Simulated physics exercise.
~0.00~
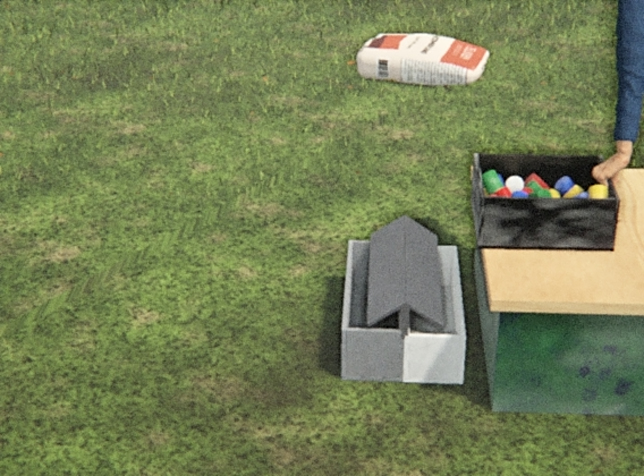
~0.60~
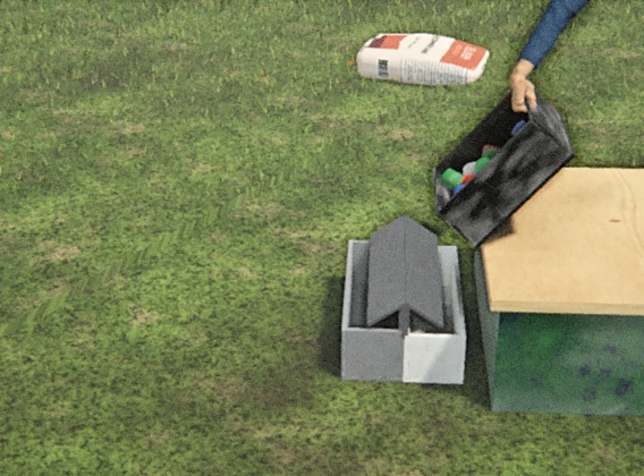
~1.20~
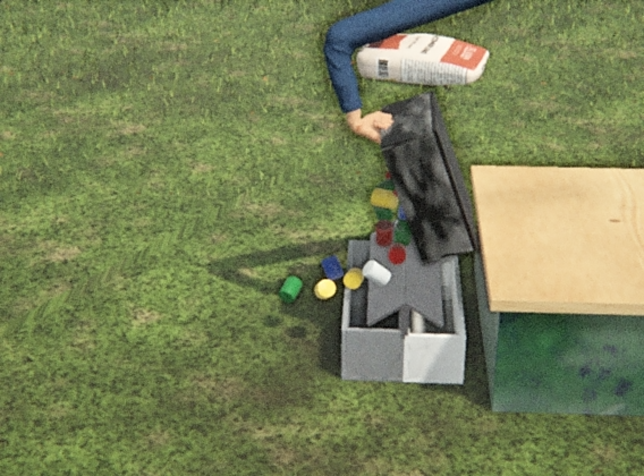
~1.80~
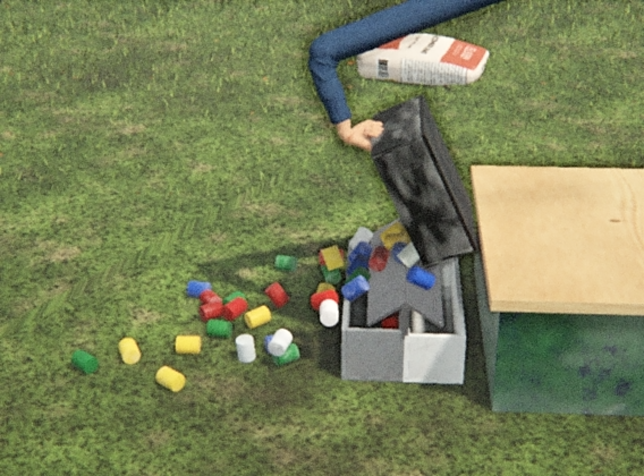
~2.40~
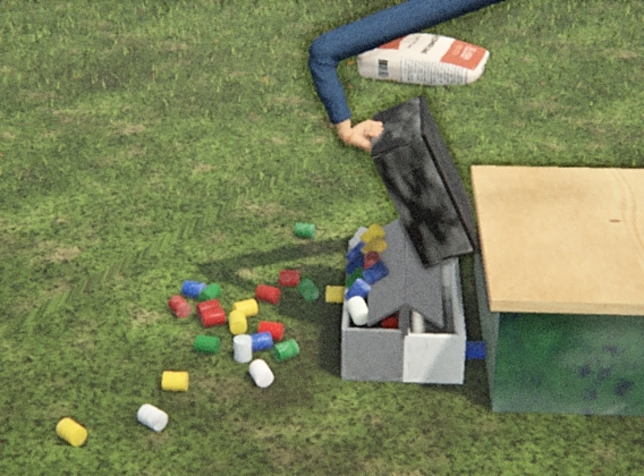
On a patch of grass, a hand lifts a black crate of colourful small cylinders off a bench and tips it over a ridged pair of open bins, spilling the pieces over the ridge, some into the grey bin and many onto the grass to the left, where they scatter.
